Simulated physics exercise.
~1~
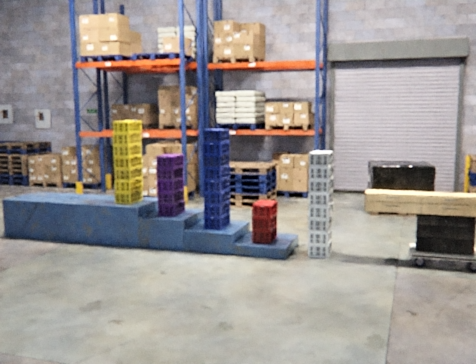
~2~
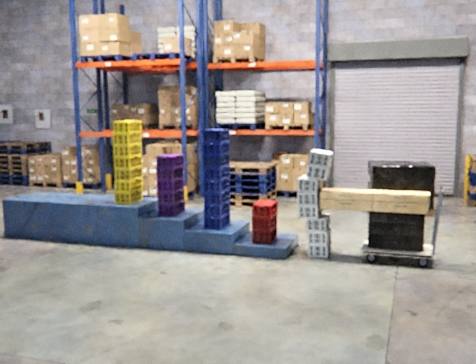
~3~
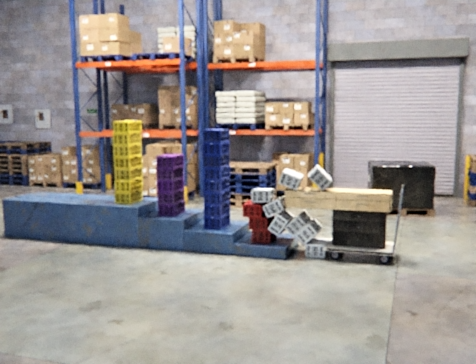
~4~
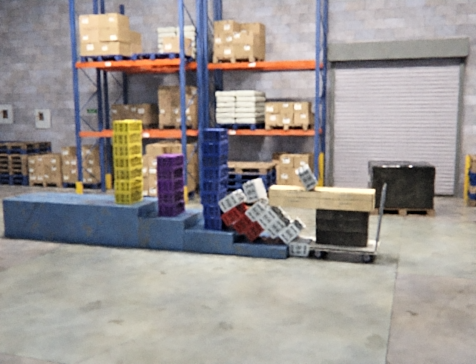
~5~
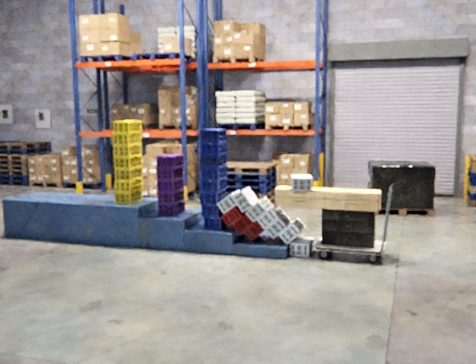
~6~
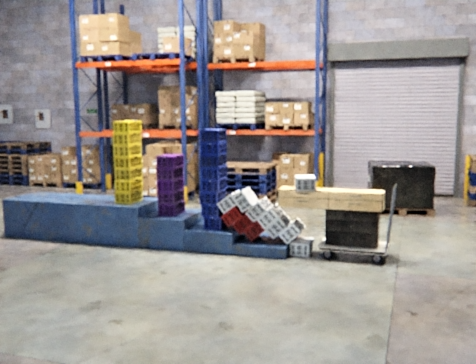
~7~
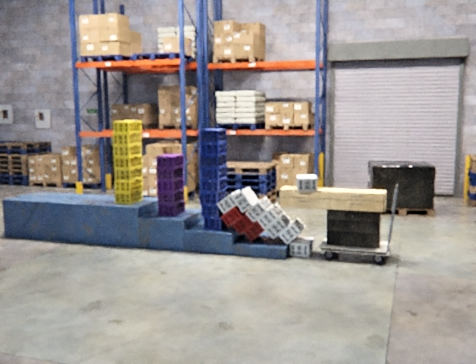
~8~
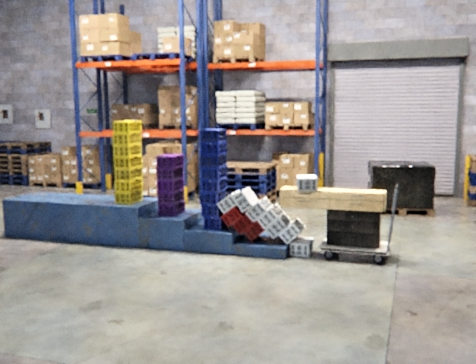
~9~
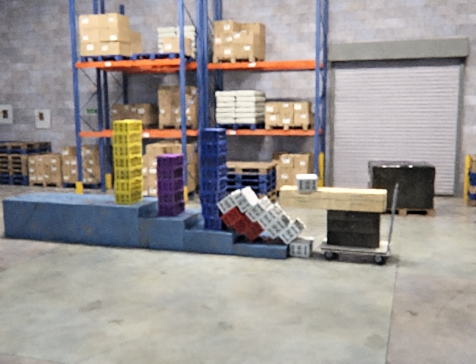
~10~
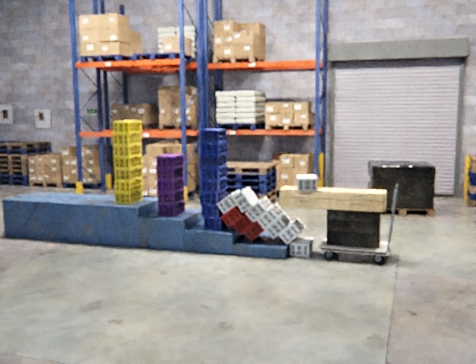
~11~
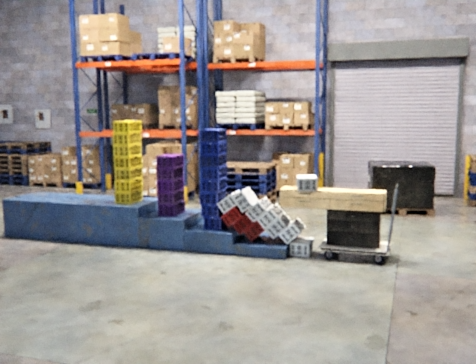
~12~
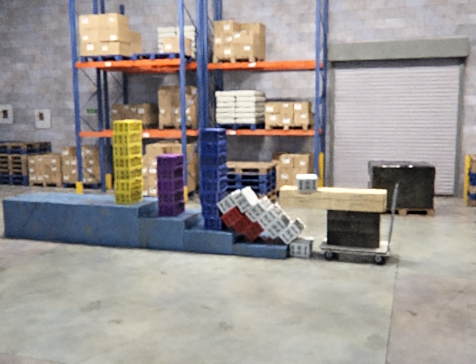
A loaded trolley with a jutting beam rolled left into the tall pale crate stack, toppling it onto the short red pile, which tipped against the blue stack; the trolley eased back slightly and stopped, while the blue, purple and yellow stacks stayed standing.
